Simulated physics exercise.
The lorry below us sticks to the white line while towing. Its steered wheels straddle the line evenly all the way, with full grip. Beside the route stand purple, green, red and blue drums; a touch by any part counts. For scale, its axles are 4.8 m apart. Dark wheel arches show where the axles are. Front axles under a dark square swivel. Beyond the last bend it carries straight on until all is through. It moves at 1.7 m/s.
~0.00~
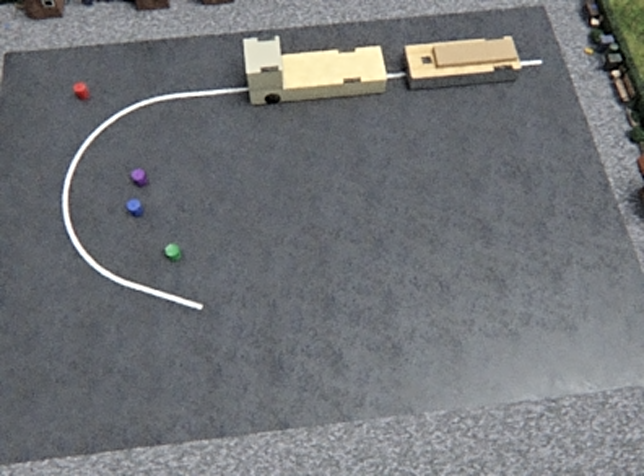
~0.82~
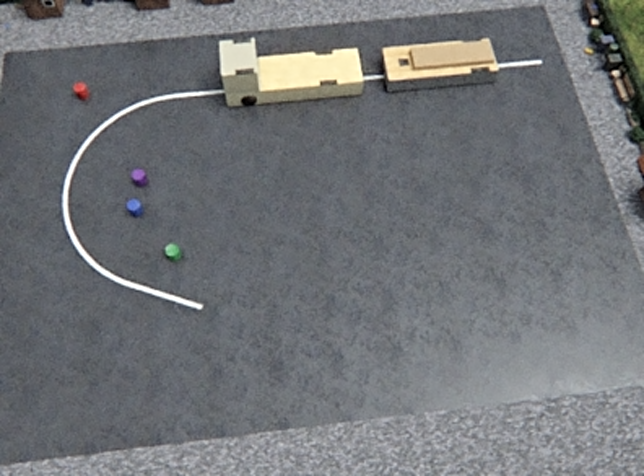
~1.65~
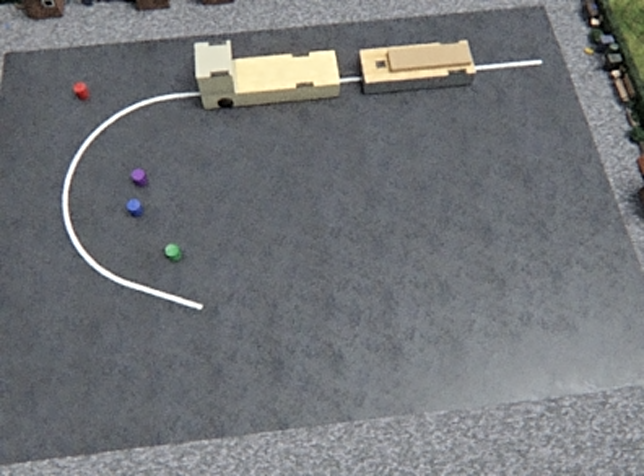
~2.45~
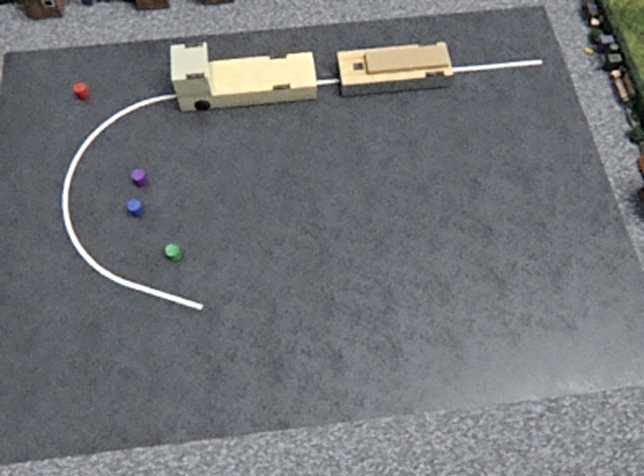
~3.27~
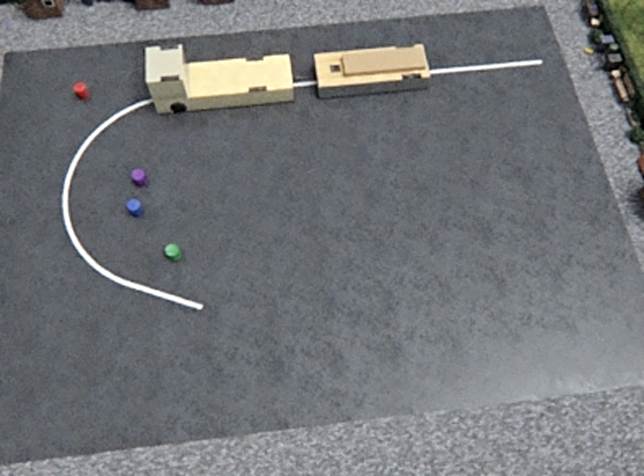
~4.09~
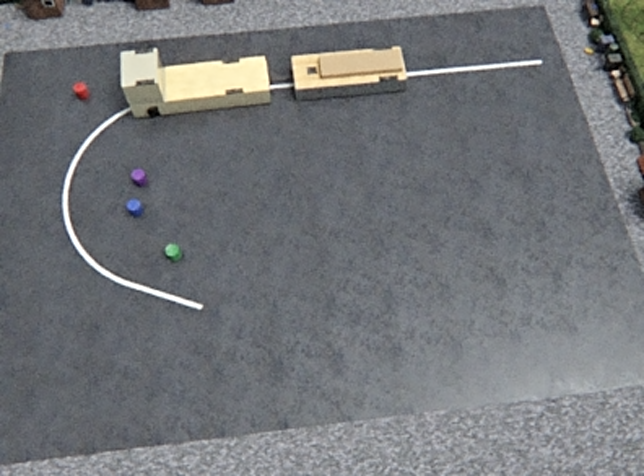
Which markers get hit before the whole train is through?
The purple one gets struck; the green one takes a hit; the red one escapes; the blue one gets struck.
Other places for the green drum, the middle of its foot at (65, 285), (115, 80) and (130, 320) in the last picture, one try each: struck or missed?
First struck, second missed, third struck.
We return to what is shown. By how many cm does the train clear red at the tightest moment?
Red 60.
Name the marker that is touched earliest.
The green one.
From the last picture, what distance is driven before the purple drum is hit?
About 19.0 m.
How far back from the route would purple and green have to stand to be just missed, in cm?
About: Purple 150, green 160.
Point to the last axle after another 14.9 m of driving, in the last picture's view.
Around (191, 95).
After 5.6 s, the last axle is at (344, 67) of the last picture, 5 cm off the line; red has been passed with 65 cm to spare.
After 14.8 s, the last axle is at (163, 112) of the last picture, 200 cm off the line; the lorry has hit green.
After 15.3 s, the last axle is at (157, 117) of the last picture, 225 cm off the line; the trailer has hit purple.
After 16.5 s, the last axle is at (145, 131) of the last picture, 285 cm off the line; the trailer has hit blue.
After 25.2 s, the last axle is at (247, 293) of the last picture, 110 cm off the line; 3 of 4 struck in all.
